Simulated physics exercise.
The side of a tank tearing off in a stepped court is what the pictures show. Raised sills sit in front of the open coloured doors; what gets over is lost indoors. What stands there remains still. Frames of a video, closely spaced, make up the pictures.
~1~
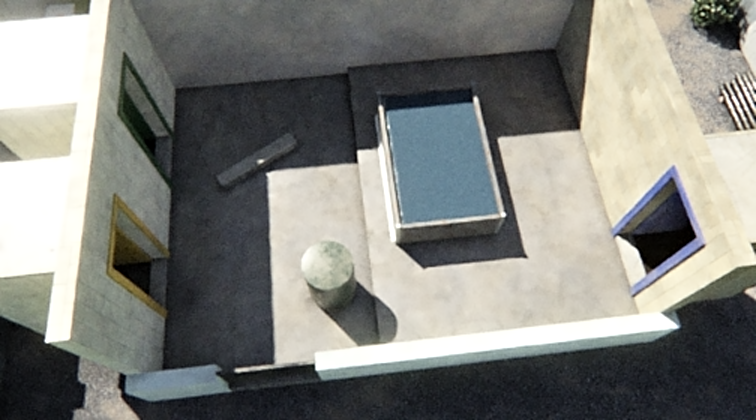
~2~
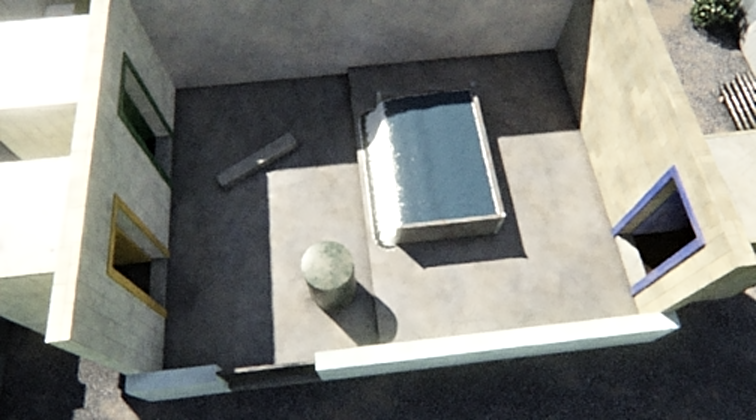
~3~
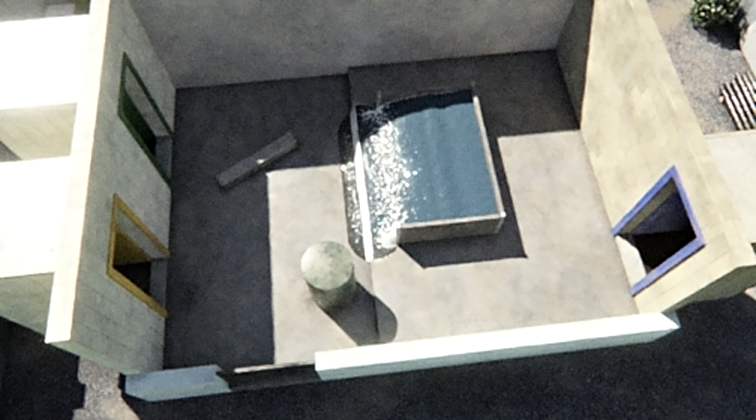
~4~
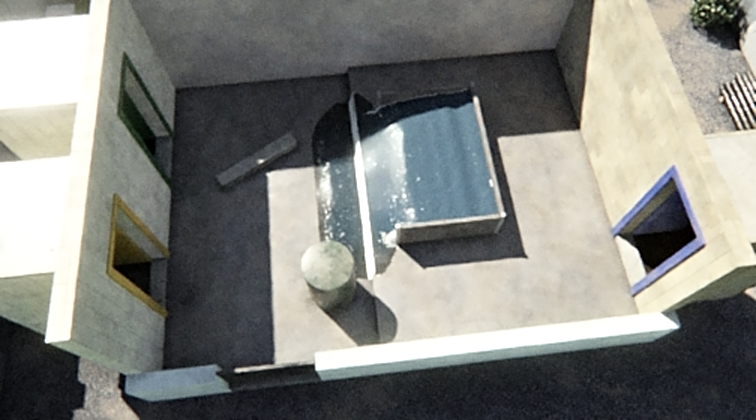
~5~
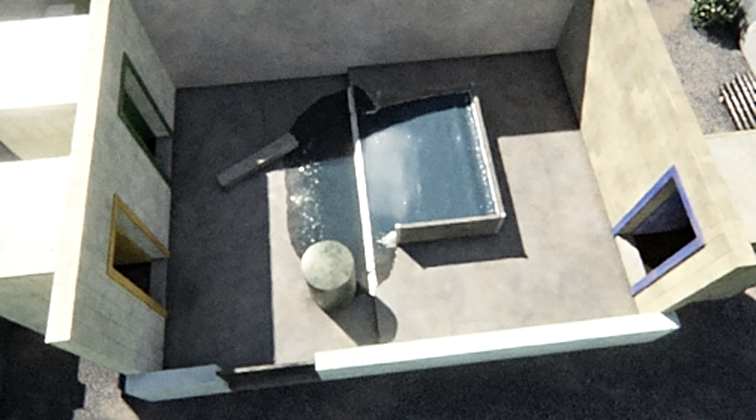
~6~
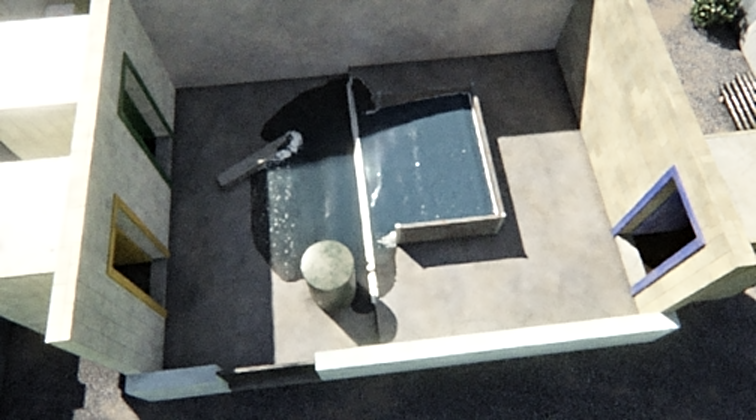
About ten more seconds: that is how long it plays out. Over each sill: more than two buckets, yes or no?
Green door: No, not more; blue door: No, not more; yellow door: Yes, more.
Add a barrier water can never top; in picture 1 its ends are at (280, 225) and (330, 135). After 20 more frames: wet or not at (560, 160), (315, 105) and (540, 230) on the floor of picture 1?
Listed order: Spared, swamped, spared.
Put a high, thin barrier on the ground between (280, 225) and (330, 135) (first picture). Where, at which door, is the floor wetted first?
Answer - the door marked yellow.
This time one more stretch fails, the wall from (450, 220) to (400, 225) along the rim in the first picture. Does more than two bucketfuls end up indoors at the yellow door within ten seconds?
Door yellow: It goes beyond the limit.
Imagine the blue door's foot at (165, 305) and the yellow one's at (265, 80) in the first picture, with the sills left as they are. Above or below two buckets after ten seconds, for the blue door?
Blue: Exceeds the limit.
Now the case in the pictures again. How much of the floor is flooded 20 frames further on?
Around 50 percent.
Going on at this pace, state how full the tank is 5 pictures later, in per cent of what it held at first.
I'd put it at some 44 per cent.
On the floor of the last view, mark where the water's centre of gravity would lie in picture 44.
Around pixel (292, 207).
A moment on, water covers 40 % of the floor; the green door not reached, the blue door not reached, the yellow door wet at the sill, nothing in.
Next, water covers 45 % of the floor; the green door wet at the sill, nothing in, the blue door not reached, the yellow door over two buckets in.
Then, water covers 50 % of the floor; the green door wet at the sill, nothing in, the blue door not reached, the yellow door far over two buckets in.
Later, water covers 55 % of the floor; the green door wet at the sill, nothing in, the blue door not reached, the yellow door far over two buckets in.
In the end, water covers 50 % of the floor; the green door wet at the sill, nothing in, the blue door not reached, the yellow door far over two buckets in.
